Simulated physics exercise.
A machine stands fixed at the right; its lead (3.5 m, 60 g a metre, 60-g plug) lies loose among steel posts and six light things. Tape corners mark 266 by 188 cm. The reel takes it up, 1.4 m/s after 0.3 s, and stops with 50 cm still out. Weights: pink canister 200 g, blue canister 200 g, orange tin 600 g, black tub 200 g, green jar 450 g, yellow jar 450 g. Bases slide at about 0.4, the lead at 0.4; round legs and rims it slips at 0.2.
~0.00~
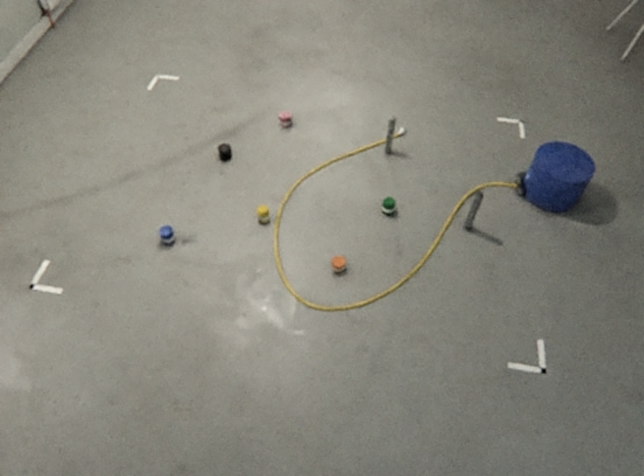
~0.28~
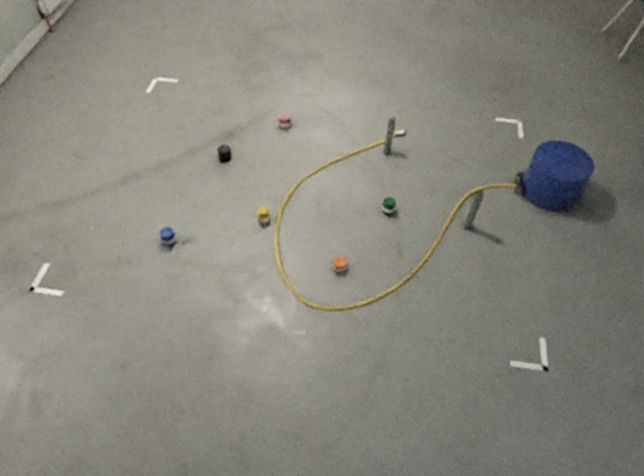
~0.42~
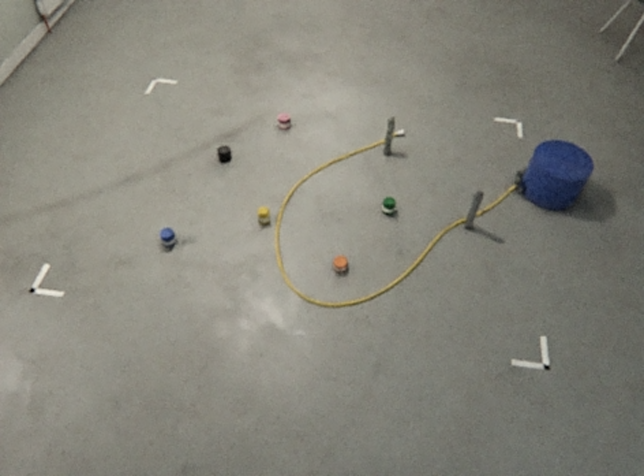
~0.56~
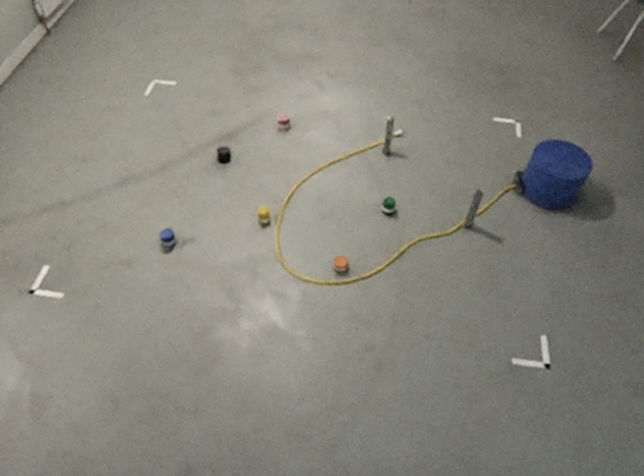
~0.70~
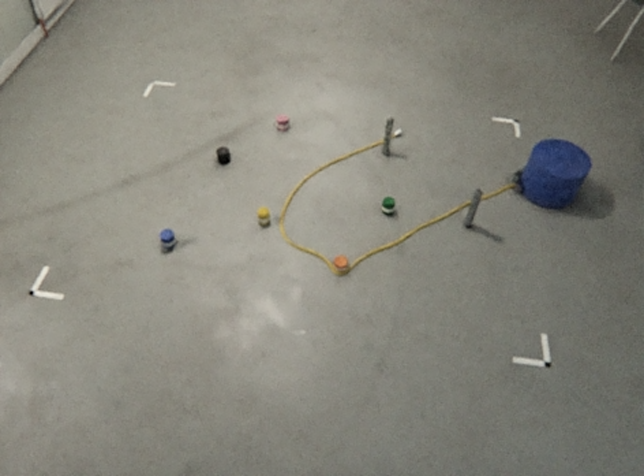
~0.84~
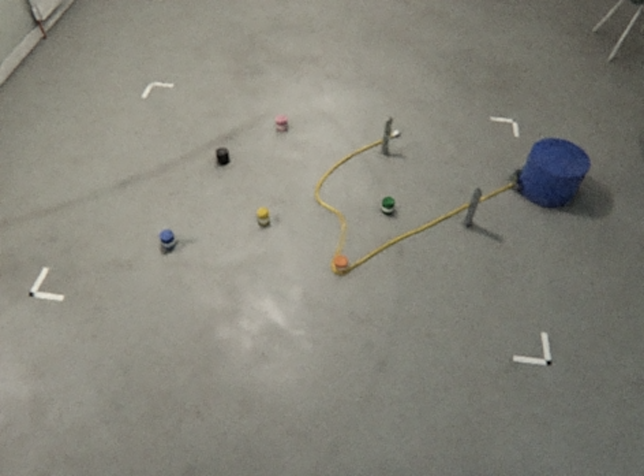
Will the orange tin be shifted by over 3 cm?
The orange tin gets shifted.
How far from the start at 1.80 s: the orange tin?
About: Orange tin 8 cm.
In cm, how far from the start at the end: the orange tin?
About: Orange tin 8 cm.
At 1.3 s, plug at (360, 191); orange tin 6 cm off its start.
At 1.8 s, plug at (340, 244); orange tin 7 cm off its start.
At 2.3 s, plug at (495, 245); orange tin 7 cm off its start at (351, 253).
At 2.8 s, plug at (505, 204); orange tin 7 cm off its start.
At 3.6 s, plug at (509, 188); orange tin 7 cm off its start at (351, 253).
